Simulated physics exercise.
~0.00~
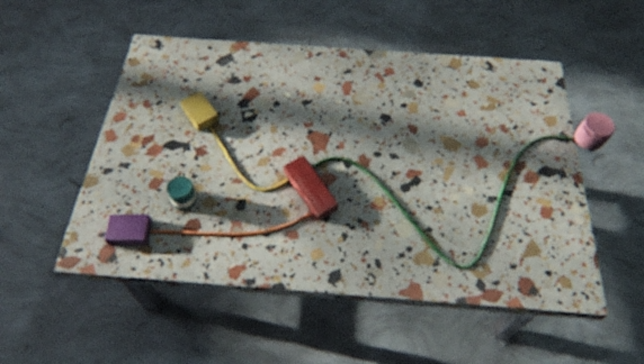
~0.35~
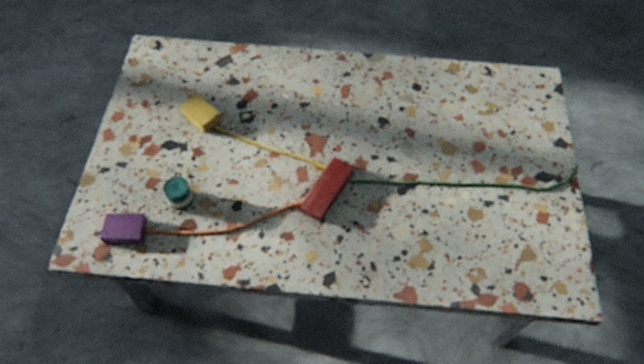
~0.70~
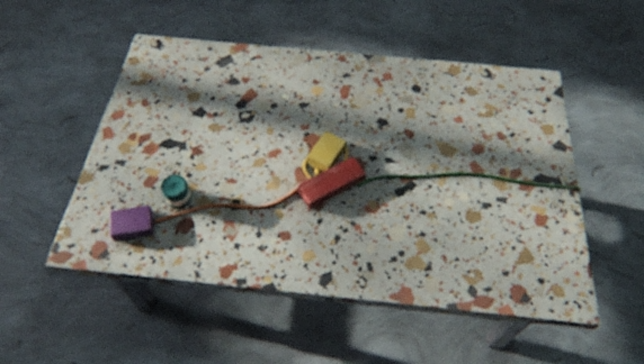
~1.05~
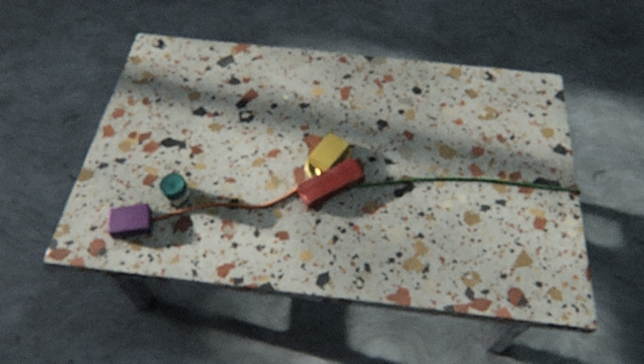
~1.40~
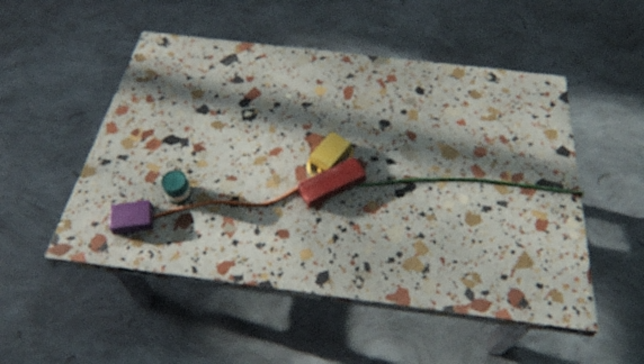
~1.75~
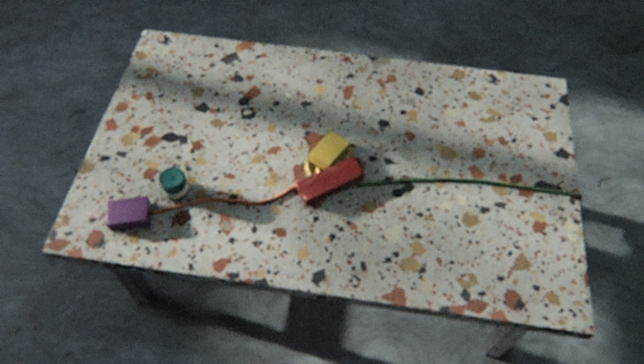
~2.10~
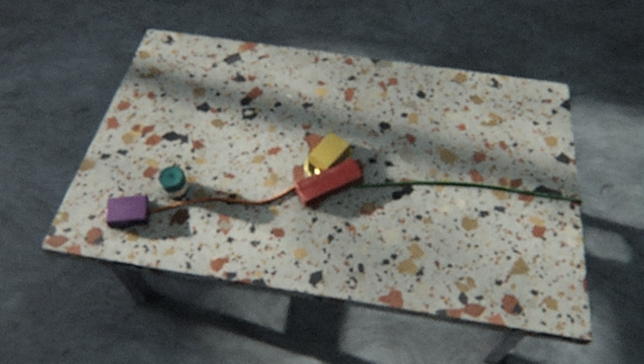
A pink cylinder tips over the right edge of a speckled terrazzo-topped table, seen from above in dim light as the view drifts slightly sideways. Cables join it, a yellow block and a purple block to a red strip near the middle, with a teal tin at left. The pink piece drops from sight, and its slack green cable pulls straight as the red strip slides a little right and turns. The yellow block then skids right to rest against the strip, while the purple one barely shifts. The tin stays put, and everything lies still, the green cable stretched to the edge.
